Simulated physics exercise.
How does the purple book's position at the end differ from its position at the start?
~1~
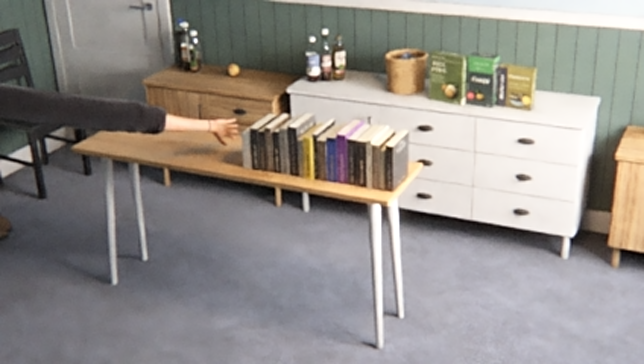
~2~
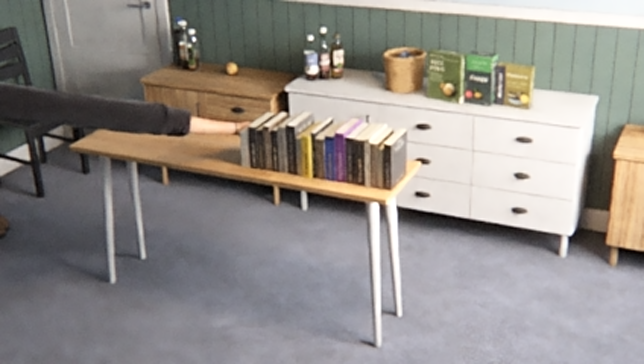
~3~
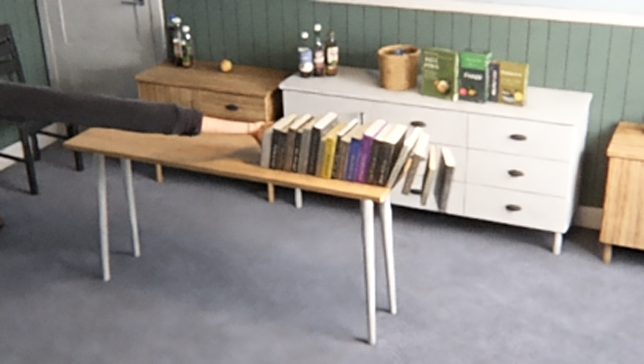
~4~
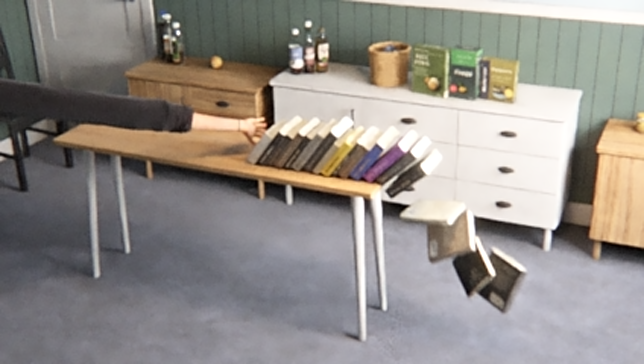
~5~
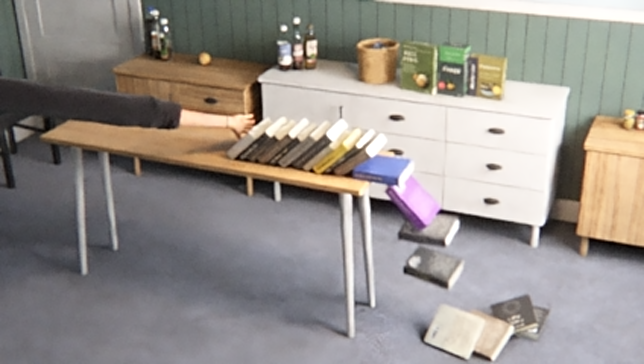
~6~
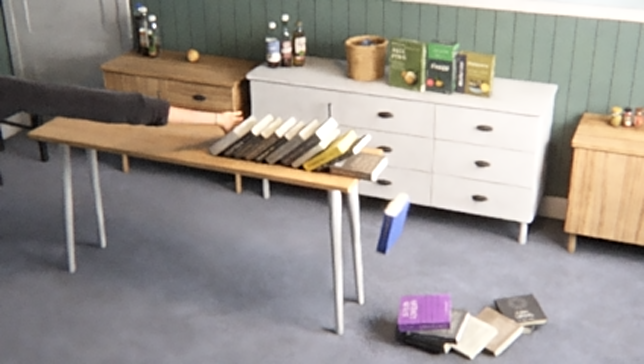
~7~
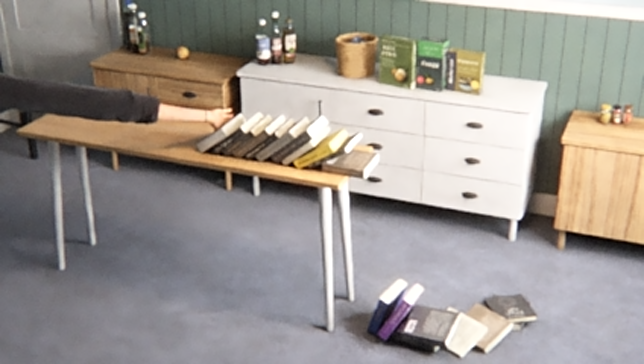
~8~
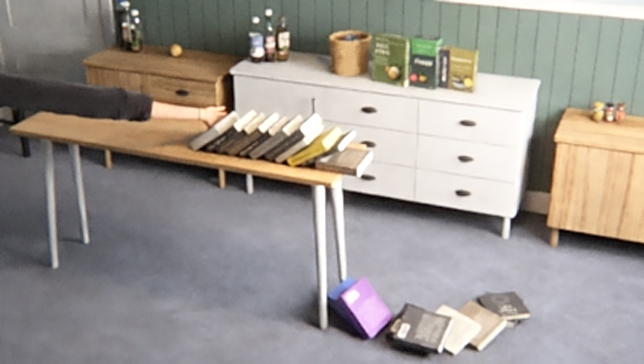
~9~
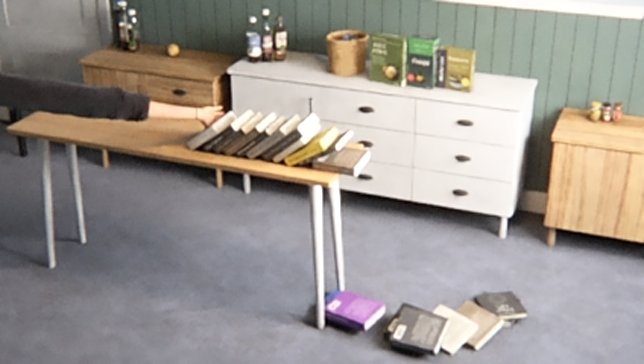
At the start the purple book stands upright in the row on the table. At the end it lies on its side on the floor.
